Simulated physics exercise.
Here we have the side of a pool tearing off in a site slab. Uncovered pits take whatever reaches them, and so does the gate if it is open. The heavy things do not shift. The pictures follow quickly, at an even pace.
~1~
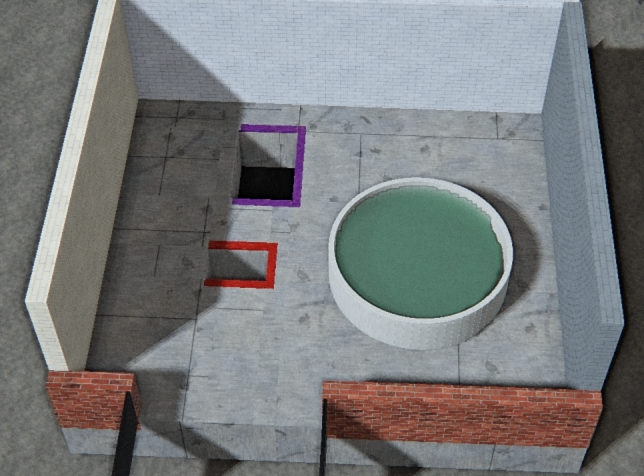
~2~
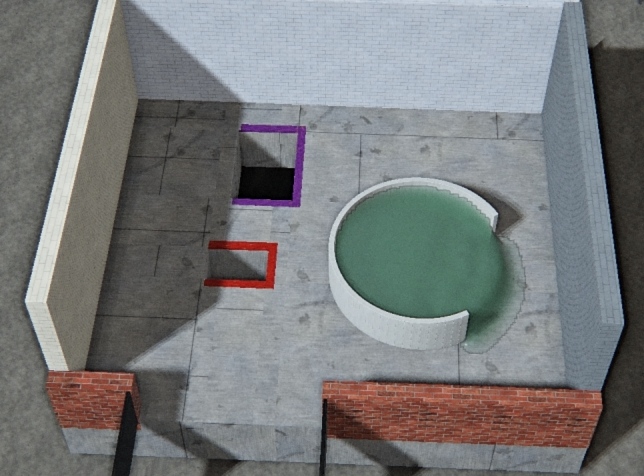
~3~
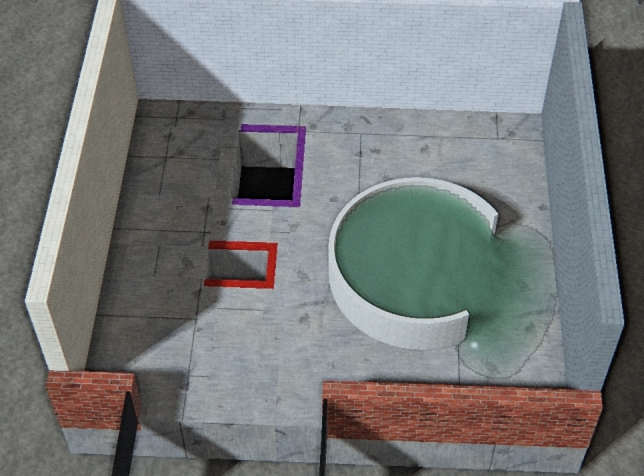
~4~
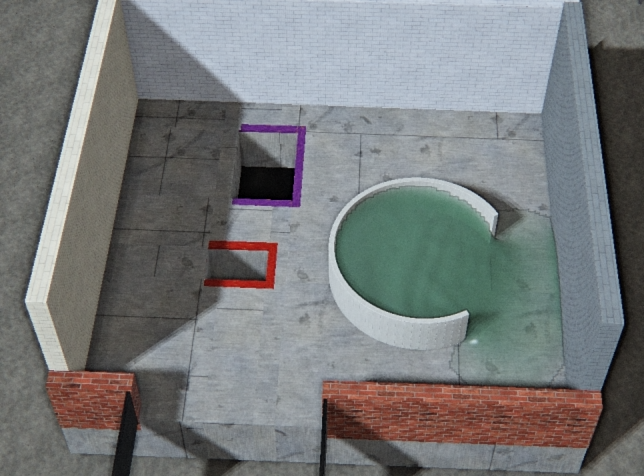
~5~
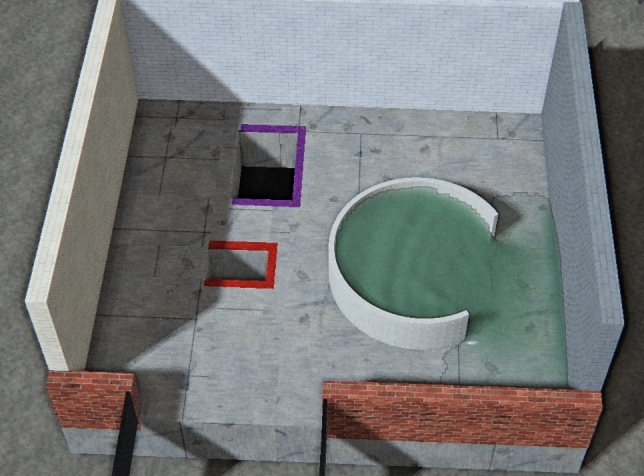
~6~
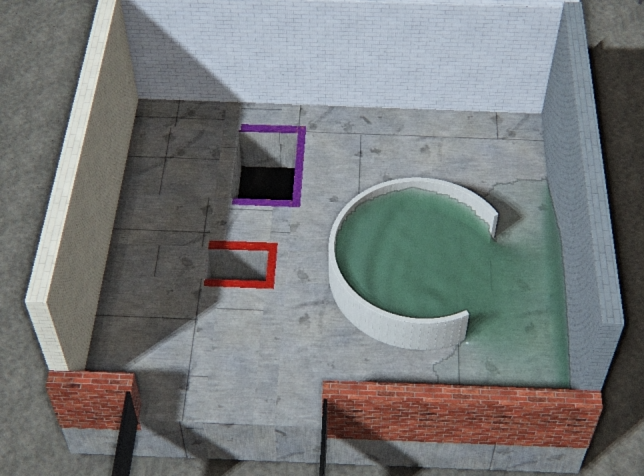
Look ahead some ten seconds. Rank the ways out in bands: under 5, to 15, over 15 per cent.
One by one: The gate takes between 5 and 15 %; the red pit takes between 5 and 15 %; the purple pit takes over 15 %.
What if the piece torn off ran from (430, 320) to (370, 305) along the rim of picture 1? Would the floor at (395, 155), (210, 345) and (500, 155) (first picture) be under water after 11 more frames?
In that order: Free of water, wet, free of water.
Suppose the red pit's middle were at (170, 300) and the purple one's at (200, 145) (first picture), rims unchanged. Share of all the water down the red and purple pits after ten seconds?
Parts in a hundred: Red 14, purple 15.
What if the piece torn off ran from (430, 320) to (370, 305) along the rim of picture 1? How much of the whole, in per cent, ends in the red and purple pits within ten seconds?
Parts in a hundred: Red 4, purple 6.
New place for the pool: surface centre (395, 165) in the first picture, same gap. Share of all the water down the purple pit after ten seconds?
Roughly, in per cent: Purple 14.
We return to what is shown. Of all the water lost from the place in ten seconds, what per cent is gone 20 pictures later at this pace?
Close to 5 %.
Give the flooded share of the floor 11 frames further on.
About 35 per cent.
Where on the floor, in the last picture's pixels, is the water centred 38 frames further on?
Around (374, 263).
A moment on, water covers 20 % of the floor; the gate 0 %, the red pit 0 %, the purple pit 0 %.
Next, water covers 35 % of the floor; the gate 0 %, the red pit 0 %, the purple pit 0 %.
Then, water covers 65 % of the floor; the gate 0 %, the red pit 1 %, the purple pit 0 %.
Later, water covers 95 % of the floor; the gate 3 %, the red pit 3 %, the purple pit 6 %.
In the end, water covers 100 % of the floor; the gate 7 %, the red pit 8 %, the purple pit 21 %.
